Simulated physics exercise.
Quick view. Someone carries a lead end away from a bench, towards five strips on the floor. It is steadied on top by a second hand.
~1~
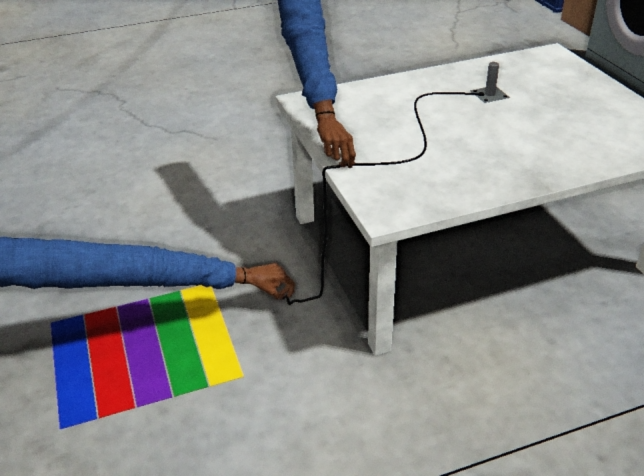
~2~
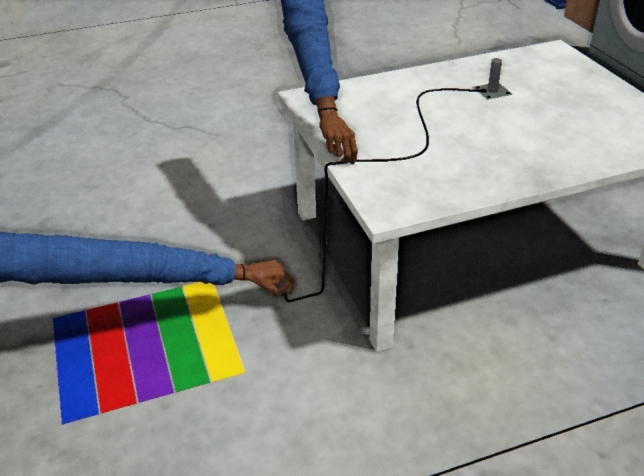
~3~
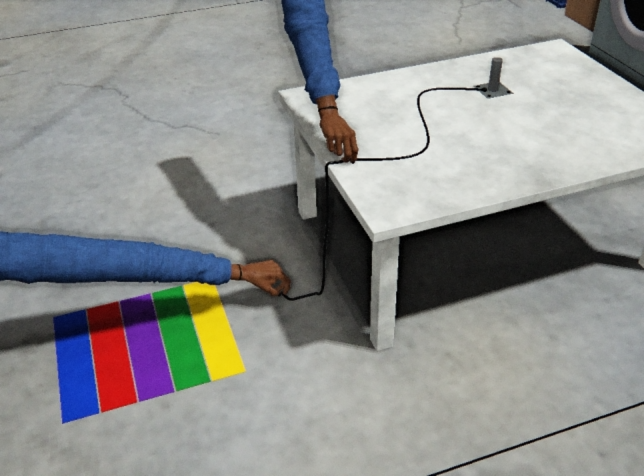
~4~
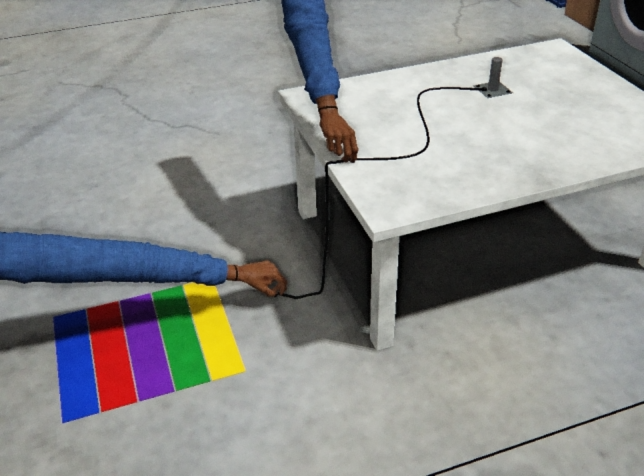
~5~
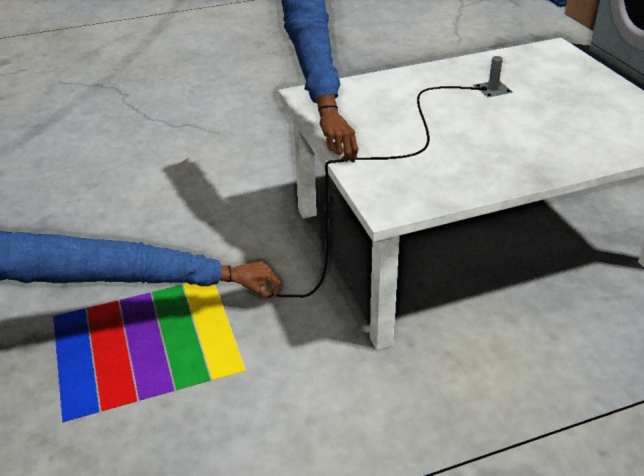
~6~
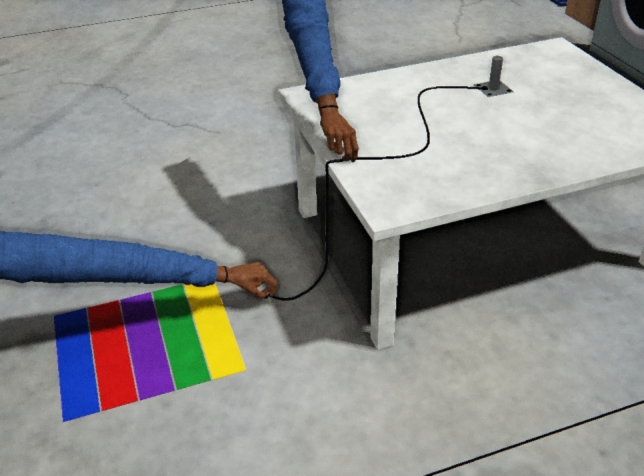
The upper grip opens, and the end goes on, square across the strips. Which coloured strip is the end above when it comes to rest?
The red one.
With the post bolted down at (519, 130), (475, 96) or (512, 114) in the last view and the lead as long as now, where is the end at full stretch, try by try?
The three places are (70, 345), (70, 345) and (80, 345), in that order.
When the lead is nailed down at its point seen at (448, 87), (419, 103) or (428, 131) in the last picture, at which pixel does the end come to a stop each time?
First try around (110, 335), second around (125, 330), third around (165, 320).
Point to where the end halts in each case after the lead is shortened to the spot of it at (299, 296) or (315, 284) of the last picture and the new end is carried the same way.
It would be at (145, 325) in the first case and at (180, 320) in the second.
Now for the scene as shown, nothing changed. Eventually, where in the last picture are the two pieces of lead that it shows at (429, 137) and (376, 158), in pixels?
First one close to (358, 134), second close to (294, 169).
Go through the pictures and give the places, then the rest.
End (286, 296); yellow (221, 362); green (186, 372); purple (150, 382); red (114, 392); blue (76, 403), in the first frame.
End (285, 293); lead through (450, 90) (420, 112) (425, 150) (347, 162) (325, 216) (323, 278), in the second frame.
End (282, 293), in the third frame.
End (278, 293); lead through (450, 88) (420, 111) (425, 149) (347, 160) (327, 215) (323, 277), in the fourth frame.
End (272, 294), in the fifth frame.
End (269, 295); lead through (450, 87) (421, 110) (425, 148) (348, 159) (327, 214) (322, 275), in the sixth frame.
Early on, end near (165, 322); over green.
Midway, end near (125, 332); over purple.
At the end of the slack, end near (100, 338); over red. It gets as far as the red strip.
